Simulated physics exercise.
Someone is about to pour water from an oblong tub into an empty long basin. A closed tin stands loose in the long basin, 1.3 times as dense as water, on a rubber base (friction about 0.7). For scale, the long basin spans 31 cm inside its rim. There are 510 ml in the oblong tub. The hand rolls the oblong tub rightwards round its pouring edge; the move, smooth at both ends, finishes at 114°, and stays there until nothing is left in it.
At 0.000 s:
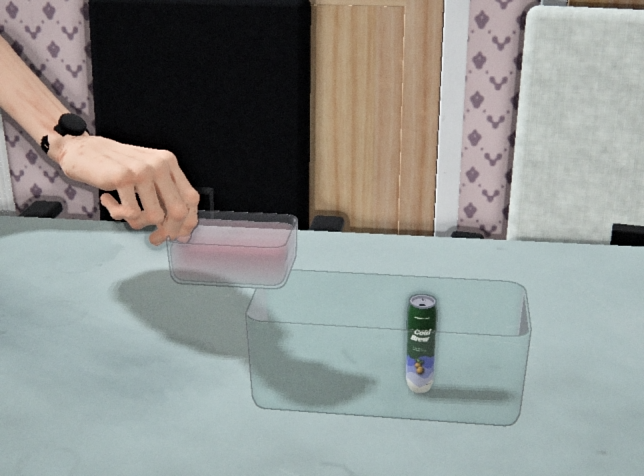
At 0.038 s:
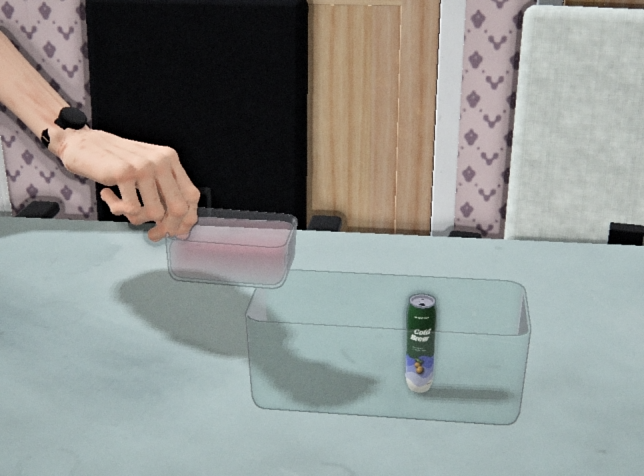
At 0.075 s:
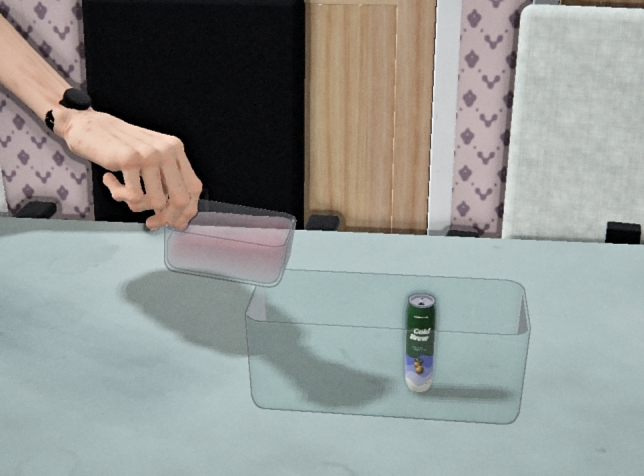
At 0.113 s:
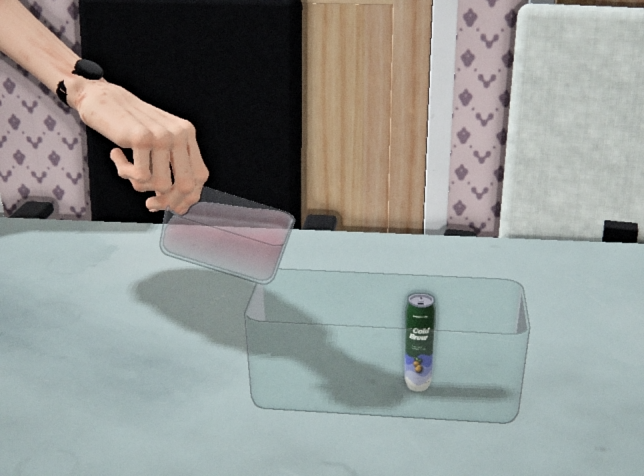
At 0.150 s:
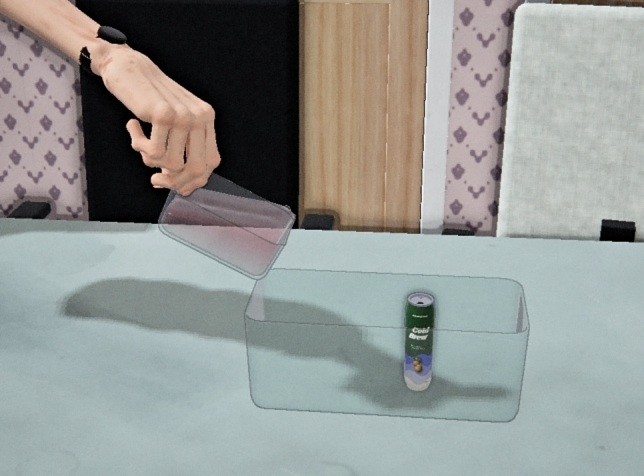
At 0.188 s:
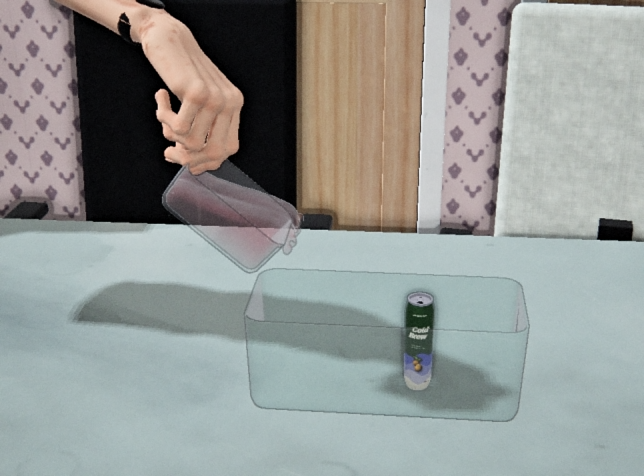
A hand with a dark wristband, at the upper left, slowly lifts and rolls a small clear tub of pinkish liquid rightwards, its tilt steepening until a little liquid slips over the lower edge. Below it, a long transparent basin holds a green, white and purple tin standing upright. The pale blue-green tabletop, seen from slightly above, faces black and whitish panels, wood and patterned wallpaper, which shift slightly leftwards.
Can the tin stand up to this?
The tin falls.
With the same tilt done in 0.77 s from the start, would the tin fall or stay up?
Then it remains upright.
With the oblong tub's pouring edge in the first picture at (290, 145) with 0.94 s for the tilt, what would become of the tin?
Then it remains upright.
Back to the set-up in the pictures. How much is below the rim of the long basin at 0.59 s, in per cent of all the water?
About 94 per cent.
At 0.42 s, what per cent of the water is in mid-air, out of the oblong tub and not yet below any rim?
Some 56 per cent.
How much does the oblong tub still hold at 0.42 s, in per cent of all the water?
Near 14 in a hundred.
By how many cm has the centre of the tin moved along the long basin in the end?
About 7.0 cm.
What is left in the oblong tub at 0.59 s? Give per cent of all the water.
About 1 per cent.
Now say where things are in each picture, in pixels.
Tilt 0°; pouring edge (292, 233); surface from (179, 231) to (291, 237); the long basin's rim runs from (255, 295) to (527, 310); the tin's top is at (423, 305), in the first frame.
Tilt 2°; pouring edge (291, 233); surface from (178, 229) to (290, 235), in the second frame.
Tilt 7°; pouring edge (291, 233); surface from (176, 223) to (290, 230), in the third frame.
Tilt 16°; pouring edge (289, 233); surface from (174, 213) to (290, 227); 1 per cent is over the edge, in the fourth frame.
Tilt 27°; pouring edge (288, 233); surface from (174, 197) to (281, 221); 5 per cent is over the edge, in the fifth frame.
Tilt 41°; pouring edge (287, 233); surface from (176, 177) to (268, 207); 9 per cent is over the edge, in the sixth frame.
After 0.42 s the tilt is 112° and 15 per cent is still to pour; the tin stands where it began.
After 0.59 s the tilt is 114° and 1 per cent is still to pour; the tin stands 1 cm from where it began.
After 0.77 s the tilt is 114° and 0 per cent is still to pour; the tin leans 9°.
After 0.96 s the tilt is 114° and 0 per cent is still to pour; the tin leans 29°.
In the end the tin lies on its side.
